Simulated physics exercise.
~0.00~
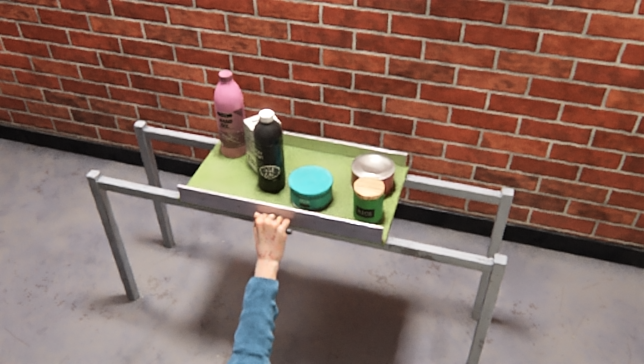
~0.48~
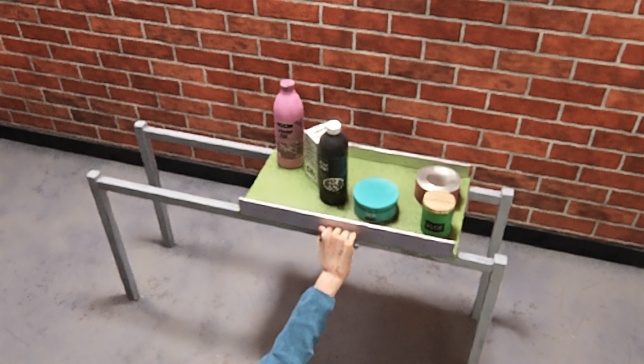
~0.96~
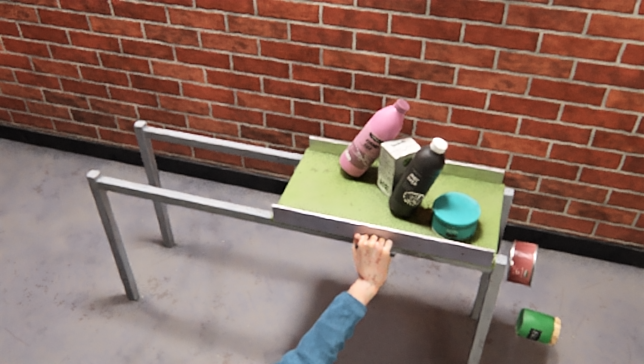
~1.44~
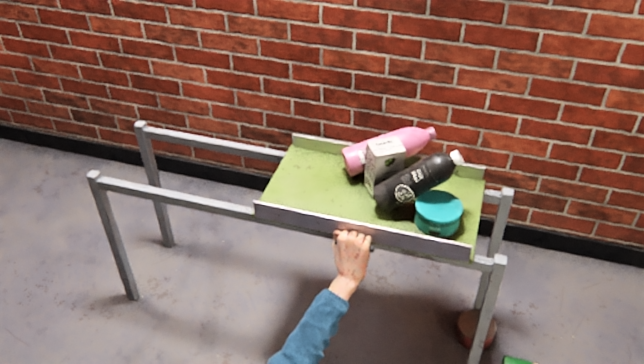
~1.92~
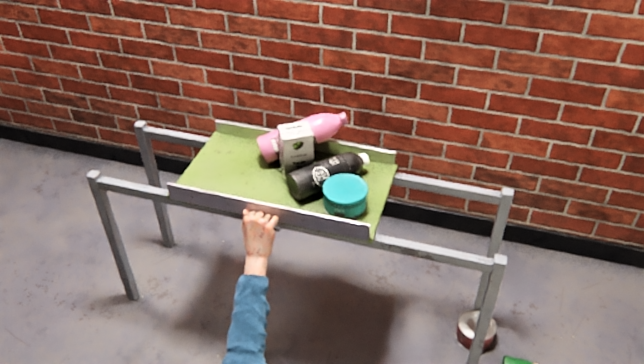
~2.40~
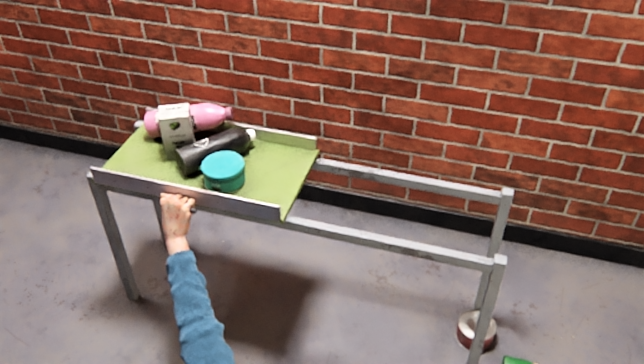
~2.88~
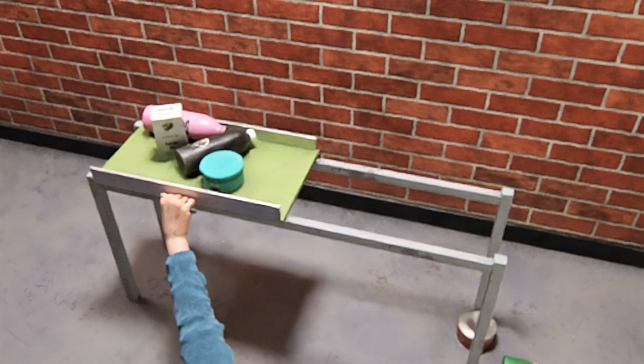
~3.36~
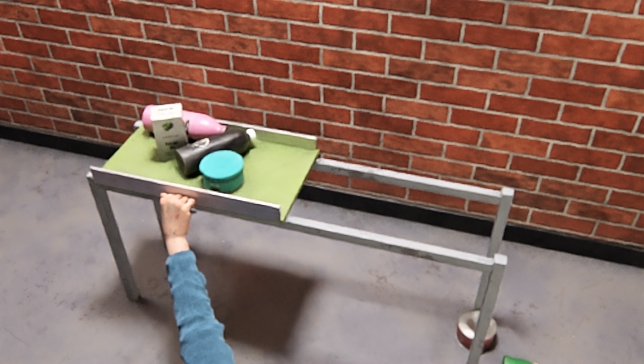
A shallow green sliding tray on a grey metal frame, seen from above against a red brick wall, carries a pink bottle and black bottle toward the left, a white carton behind them, a turquoise tub near the middle, and a red tub and green jar at the right. A blue-sleeved hand pushes the tray right until the red tub and green jar drop off that end, while both bottles tilt. As the hand draws it back left, the bottles topple. The tray stops at the far left, bottles lying beside the carton and turquoise tub, the fallen pair on the floor.
